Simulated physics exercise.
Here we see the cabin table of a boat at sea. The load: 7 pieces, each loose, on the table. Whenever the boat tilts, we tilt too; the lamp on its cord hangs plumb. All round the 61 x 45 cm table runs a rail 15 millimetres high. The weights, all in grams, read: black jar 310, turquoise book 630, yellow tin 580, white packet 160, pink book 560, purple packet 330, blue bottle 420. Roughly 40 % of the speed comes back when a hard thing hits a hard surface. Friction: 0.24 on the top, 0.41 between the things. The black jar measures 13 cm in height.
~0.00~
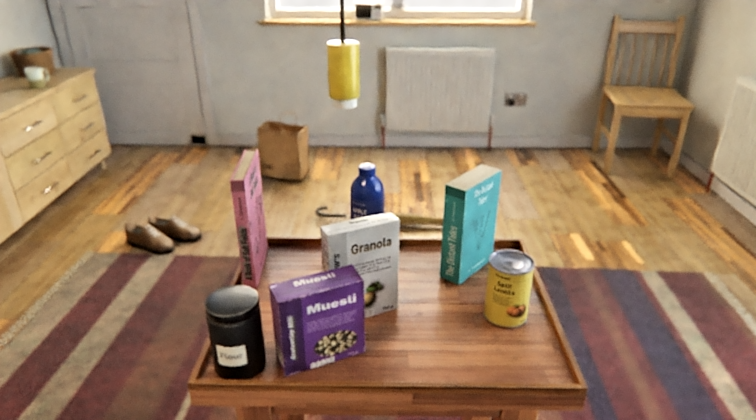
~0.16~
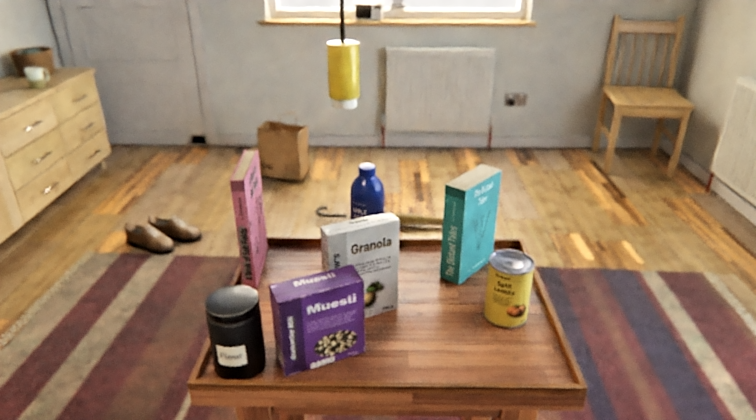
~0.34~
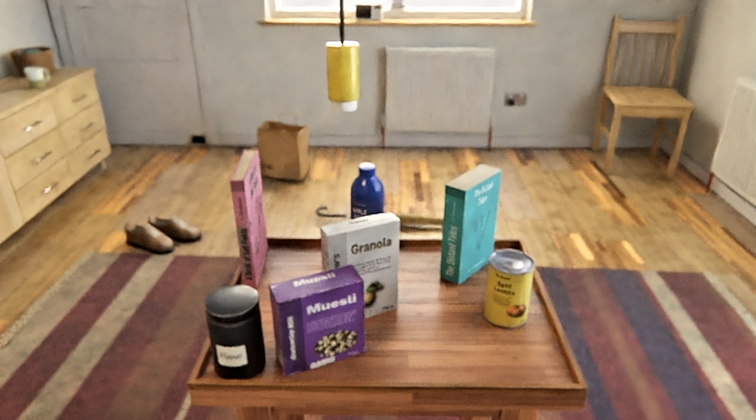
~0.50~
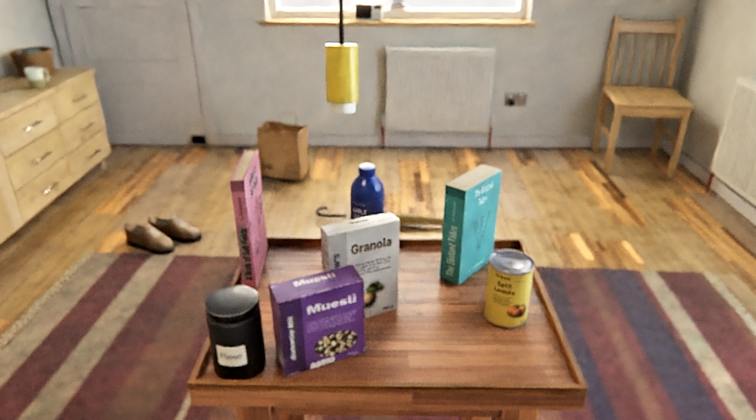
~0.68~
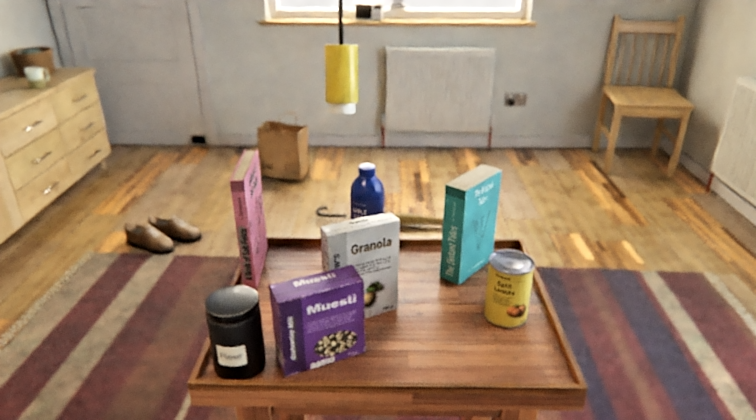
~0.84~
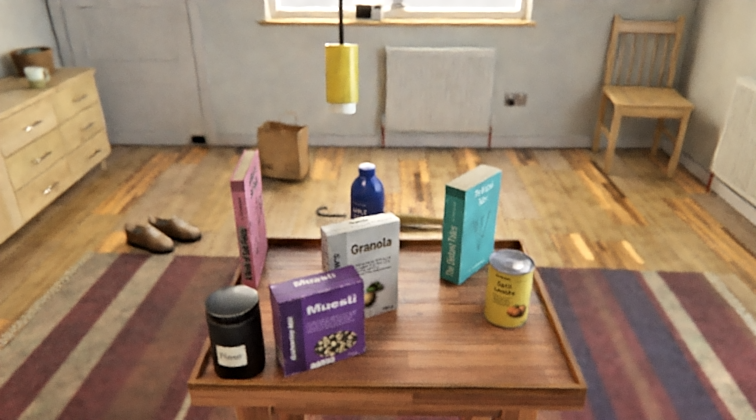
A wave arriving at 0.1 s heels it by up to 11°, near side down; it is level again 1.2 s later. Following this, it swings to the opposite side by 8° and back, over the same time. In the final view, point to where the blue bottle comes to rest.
(367, 213).
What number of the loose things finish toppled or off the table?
Altogether, 0.
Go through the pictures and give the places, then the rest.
The first picture shows boat level; blue bottle (367, 213); black jar (236, 333).
The second picture shows boat level; yellow tin (508, 289); white packet (361, 270).
The third picture shows floor tilted 4°, near side down; pink book (251, 218); purple packet (319, 320).
The fourth picture shows floor tilted 8°, near side down; black jar (236, 333); turquoise book (470, 224).
The fifth picture shows floor tilted 11°, near side down; yellow tin (508, 289); white packet (361, 270).
The sixth picture shows floor tilted 10°, near side down; blue bottle (367, 213); pink book (251, 218).
After 1.24 s, boat level.
After 1.74 s, floor tilted 7°, far side down.
After 2.24 s, floor tilted 3°, far side down.
After 2.74 s, boat level.
At rest (3.0 s), all 7 in place, give or take 5 cm. Seen from the same camera at the end, blue bottle near (367, 213).
